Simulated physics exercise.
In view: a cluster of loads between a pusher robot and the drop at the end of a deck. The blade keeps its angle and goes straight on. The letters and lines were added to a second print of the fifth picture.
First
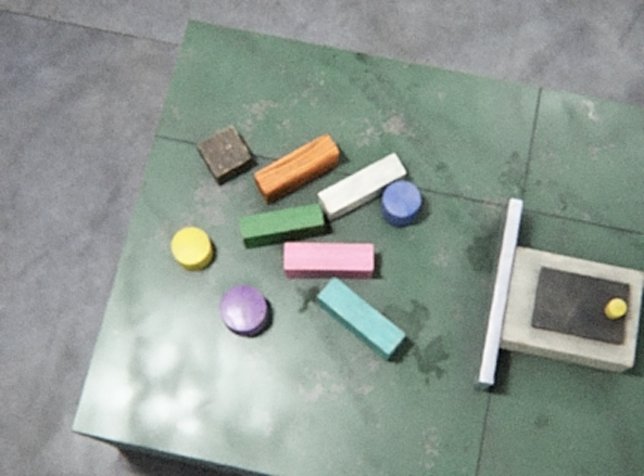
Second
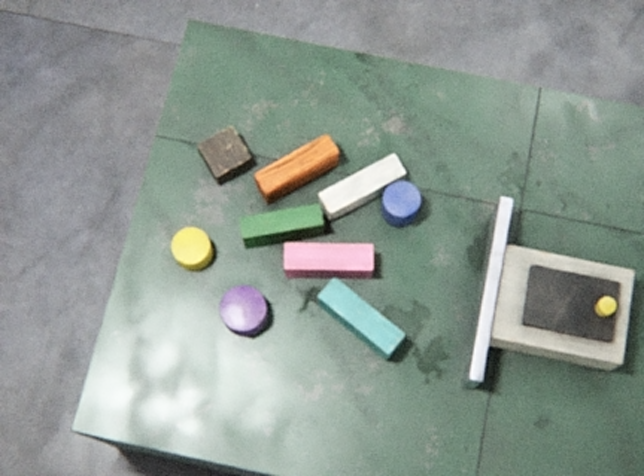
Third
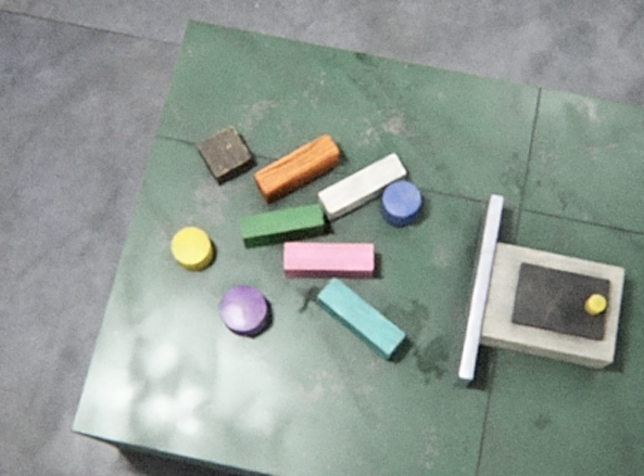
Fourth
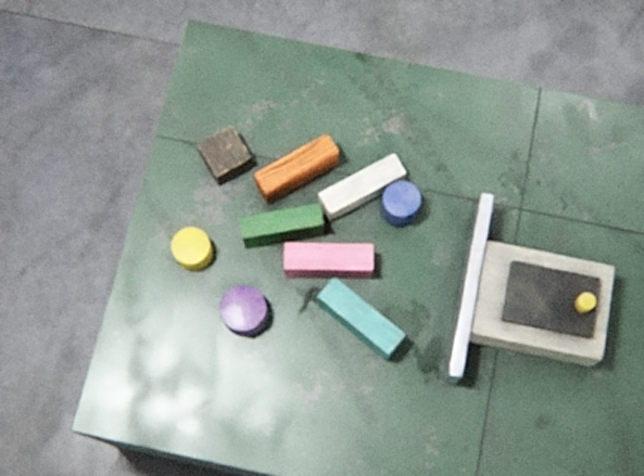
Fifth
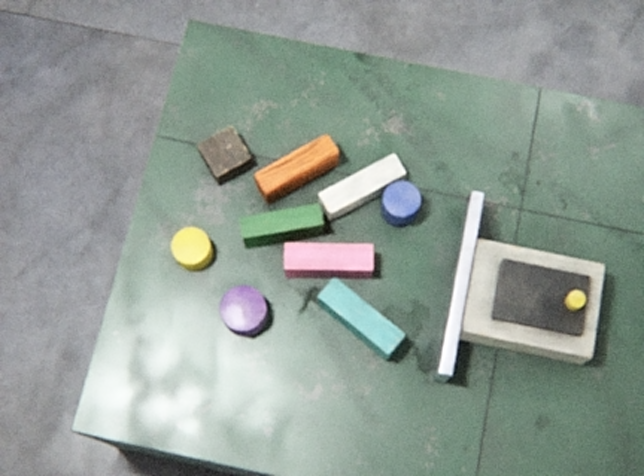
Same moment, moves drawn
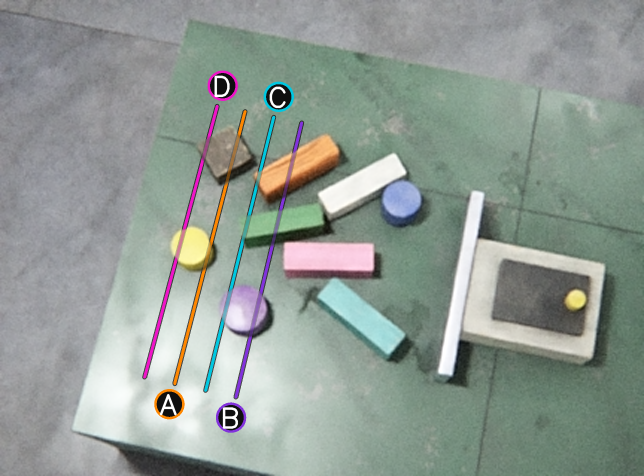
The clip shows coloured bars, round canisters and a dark crate lying still on a green deck, while a pale wheel-less-looking machine with a wide front plate moves slowly left a short way toward them, touching none.
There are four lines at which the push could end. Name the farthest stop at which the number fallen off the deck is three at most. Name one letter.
No farther than D.
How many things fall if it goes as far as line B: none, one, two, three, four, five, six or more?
In all, none.
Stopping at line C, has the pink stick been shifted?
By then, yes.
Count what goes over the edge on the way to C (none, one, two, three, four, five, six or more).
By then, none.
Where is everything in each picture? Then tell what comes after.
The first picture shows yellow canister (193, 250); turquoise bar (360, 319); white bar (362, 188).
The second picture shows robot (564, 302); purple canister (244, 311).
The third picture shows robot (555, 300); black crate (225, 156).
The fourth picture shows robot (544, 297); pink stick (329, 262).
The fifth picture shows robot (534, 295); yellow canister (193, 250); turquoise bar (360, 319); white bar (362, 188).
On the copy, A at (211, 242); B at (270, 254); C at (241, 248); D at (182, 236).
On D. First, robot (430, 274); white bar (354, 179); turquoise bar (299, 302).
Then, robot (328, 253); yellow canister (161, 235); green bar (192, 187).
Finally, robot (250, 236); green bar over the edge; yellow canister over the edge; two fallen.
By contrast, A is within the limit but short; B is within the limit but short; C is within the limit but short.
